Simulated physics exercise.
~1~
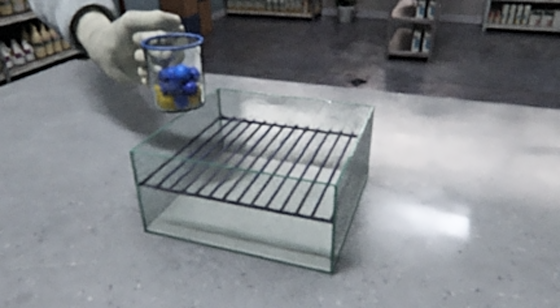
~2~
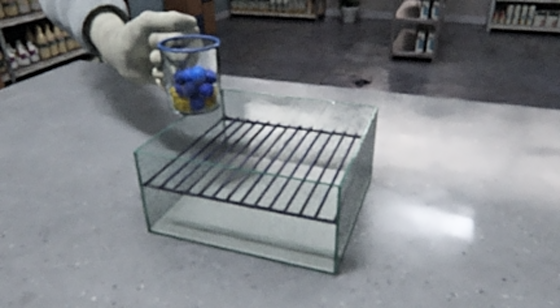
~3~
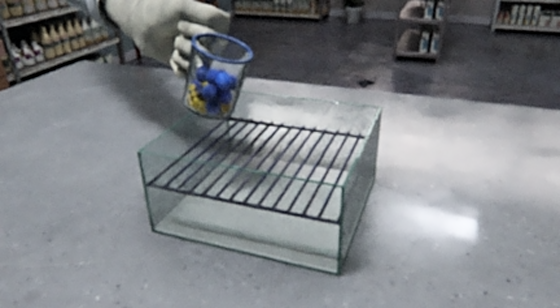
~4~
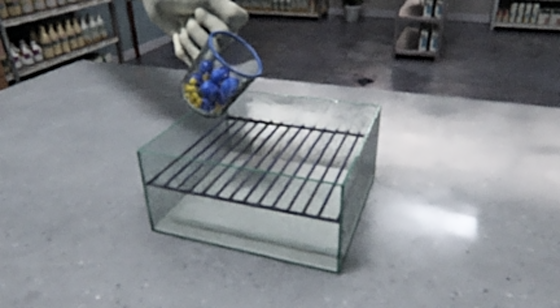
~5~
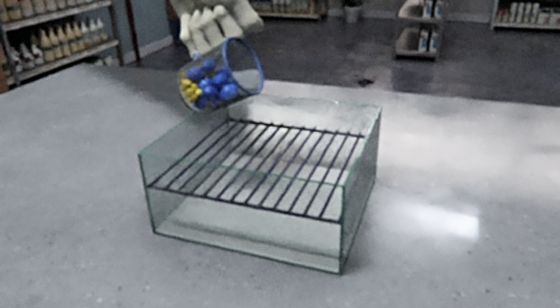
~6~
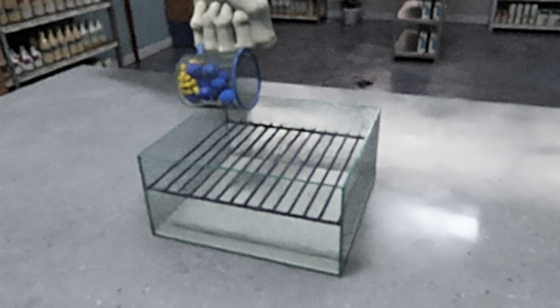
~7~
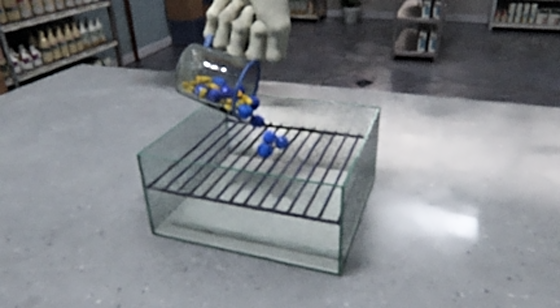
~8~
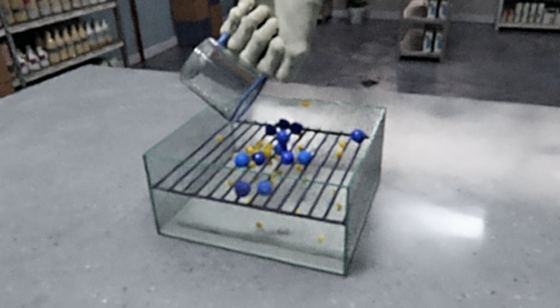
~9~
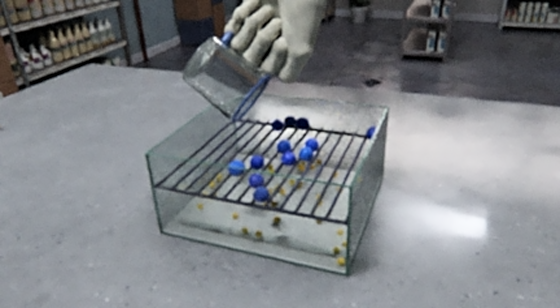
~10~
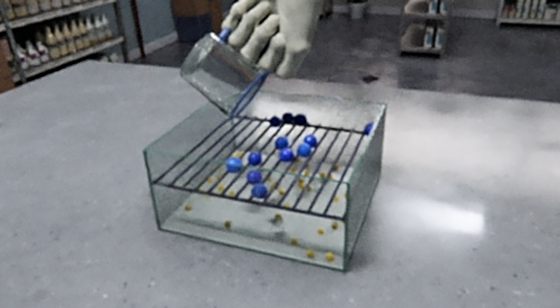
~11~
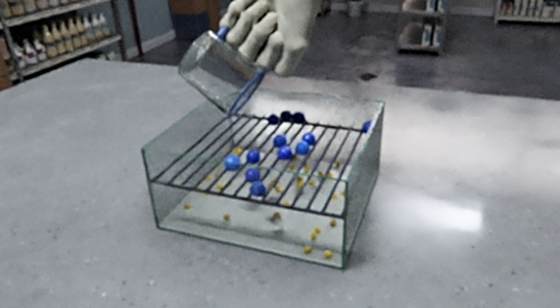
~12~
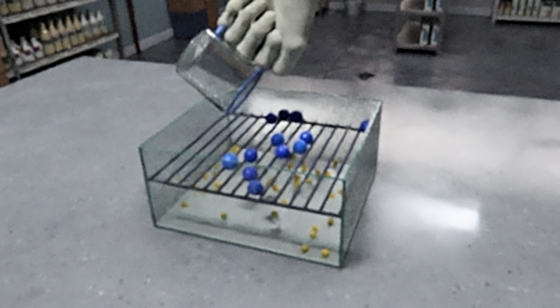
A gloved hand tips a cup over wires, blue balls staying on top, yellow falling through.
